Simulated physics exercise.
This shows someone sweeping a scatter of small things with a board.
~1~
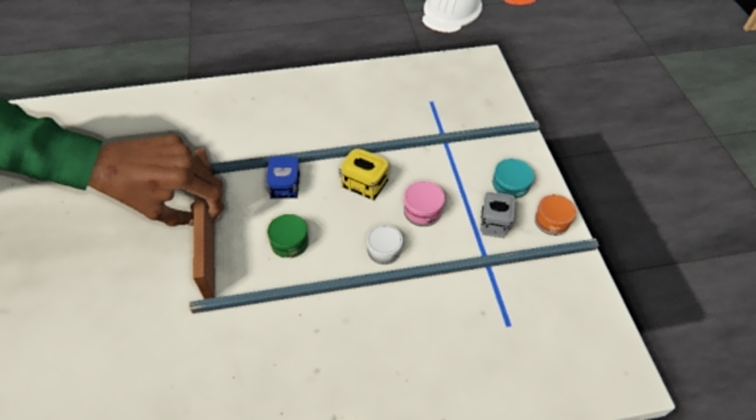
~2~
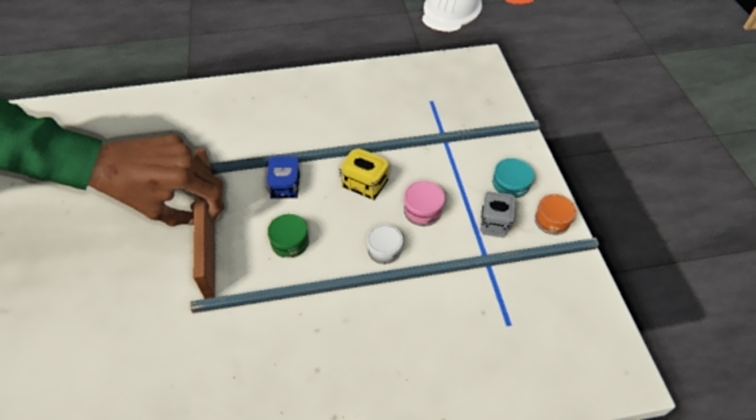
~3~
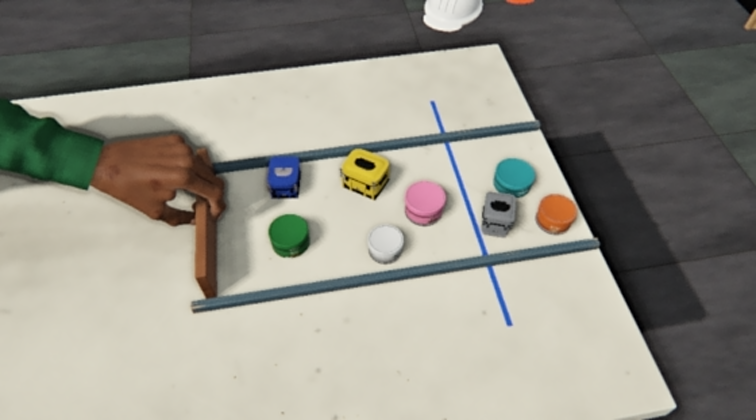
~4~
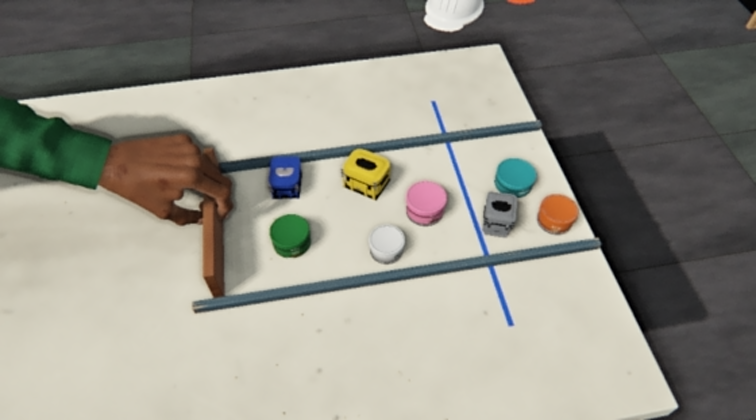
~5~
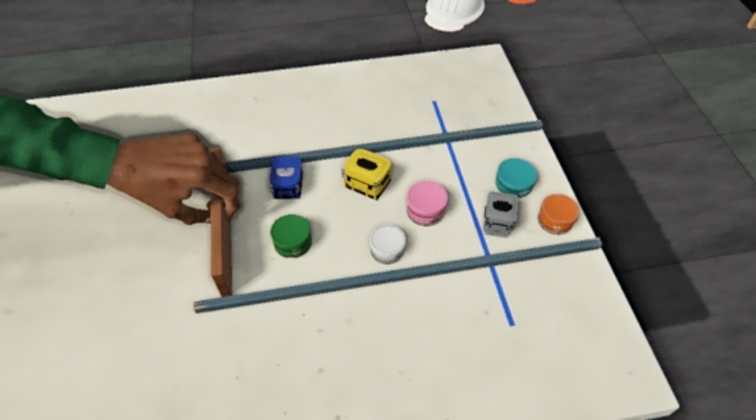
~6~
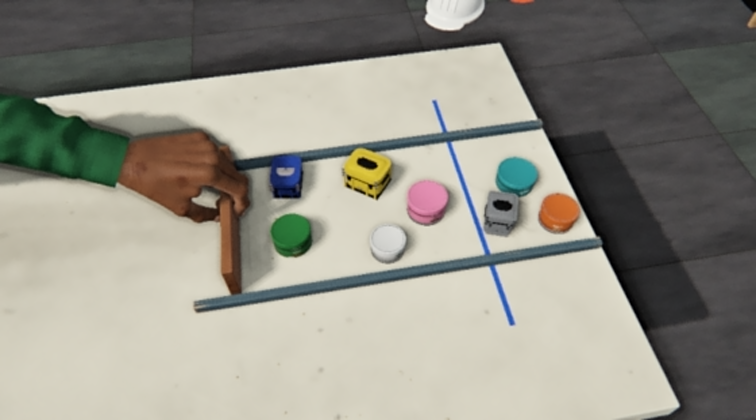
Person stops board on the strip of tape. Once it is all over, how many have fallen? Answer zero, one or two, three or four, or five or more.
When it is over, zero have fallen.
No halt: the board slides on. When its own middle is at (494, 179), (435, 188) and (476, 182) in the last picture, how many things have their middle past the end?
1, 0 and 0.
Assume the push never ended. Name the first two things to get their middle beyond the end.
It goes the turquoise tub and after it the orange pot.
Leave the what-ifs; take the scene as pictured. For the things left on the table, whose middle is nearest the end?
The turquoise tub is the one.
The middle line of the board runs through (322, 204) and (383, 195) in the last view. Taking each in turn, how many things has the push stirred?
3 and 5.
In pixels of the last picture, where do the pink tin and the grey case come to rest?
I'd put one close to (517, 177) and the other close to (528, 207).
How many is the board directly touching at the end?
Well, it touches 3.
Soon after, none off yet; orange pot at rest near (558, 213); turquoise tub at rest near (516, 177); grey case at rest near (500, 214).
In the end, the number that fall off is zero.
